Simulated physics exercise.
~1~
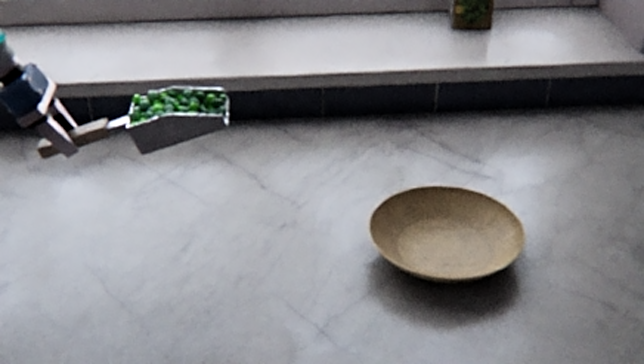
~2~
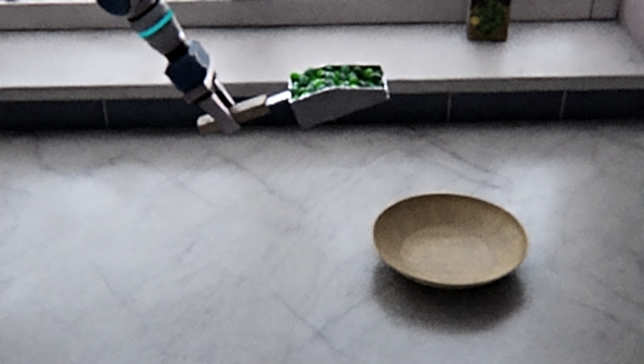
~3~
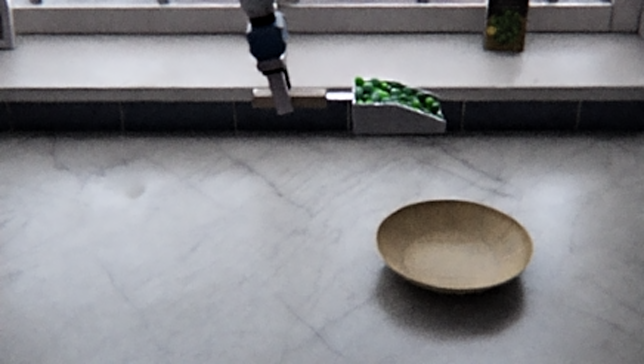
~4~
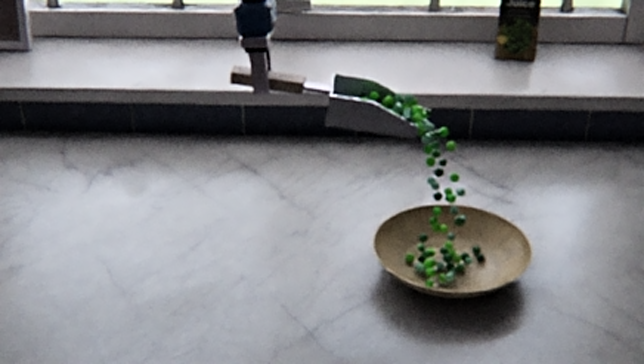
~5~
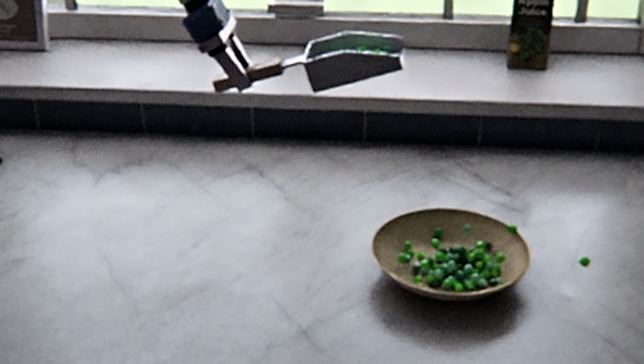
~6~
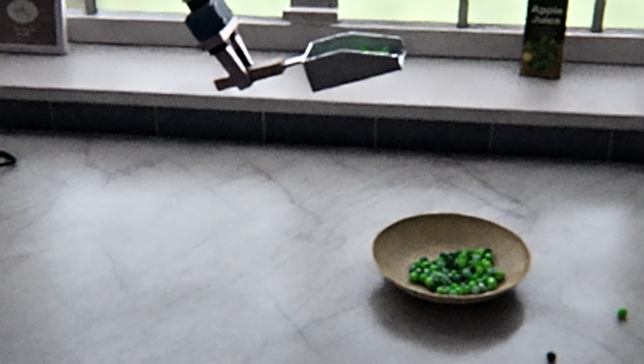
A robot arm tips green balls from a scoop into a bowl, spilling a couple.
